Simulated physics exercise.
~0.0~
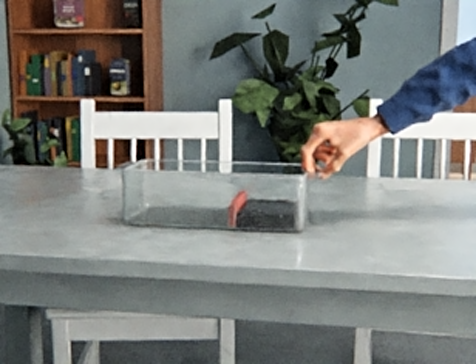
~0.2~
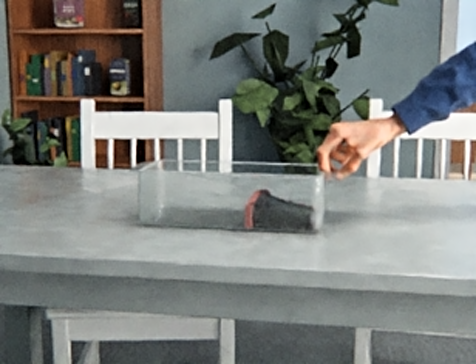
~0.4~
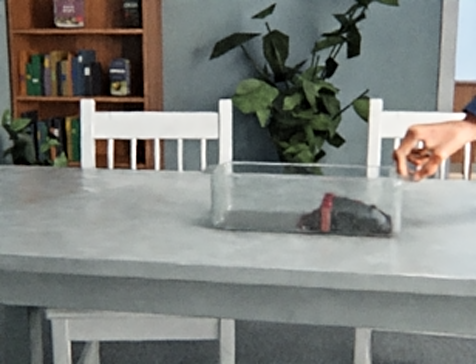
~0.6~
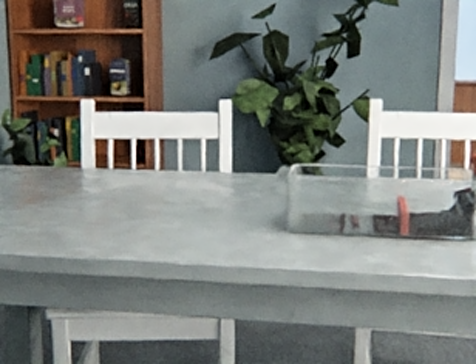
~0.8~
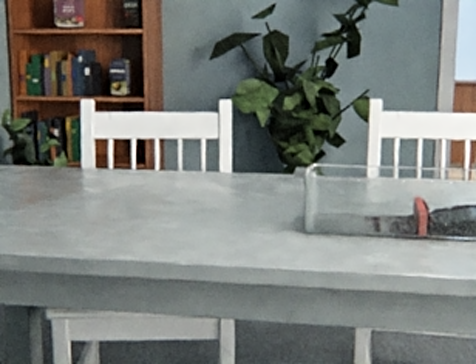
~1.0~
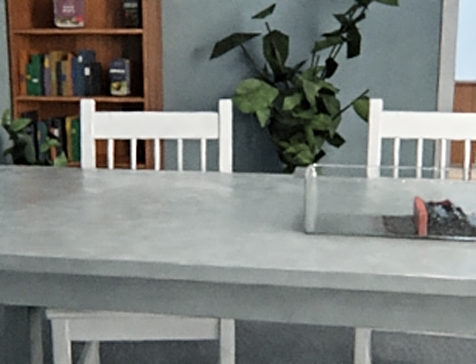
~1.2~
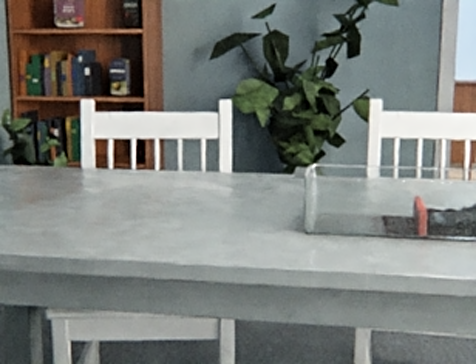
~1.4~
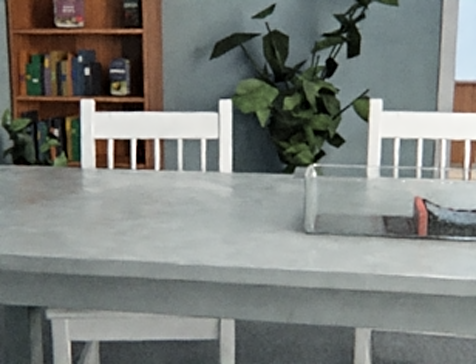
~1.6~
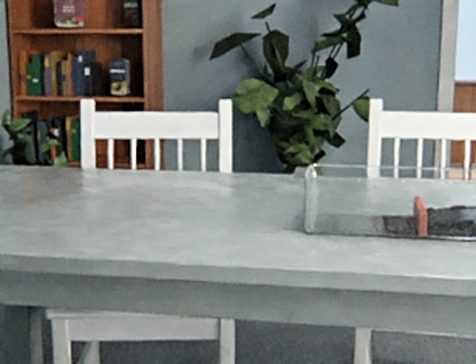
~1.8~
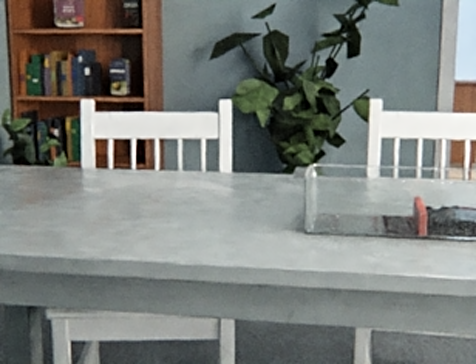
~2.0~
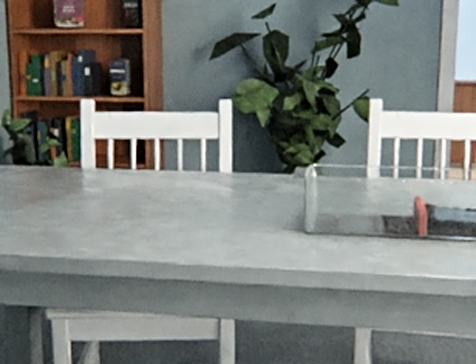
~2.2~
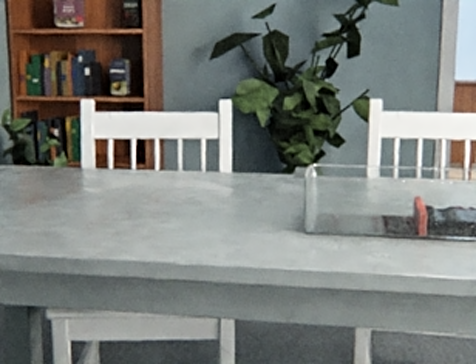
A hand in a blue sleeve grips the right end of a clear oblong tub on a grey table, seen from the front by a still camera. Behind stand two white chairs, a leafy plant and a wooden bookcase. Inside the tub, a low reddish wall separates dark wine on the right from the empty left part. The hand pulls the tub to the right and leaves view as the wine heaps and sloshes. A little passes to the left of the wall. The tub stops partly out of view, its wine settling mostly on the right, with none spilled.
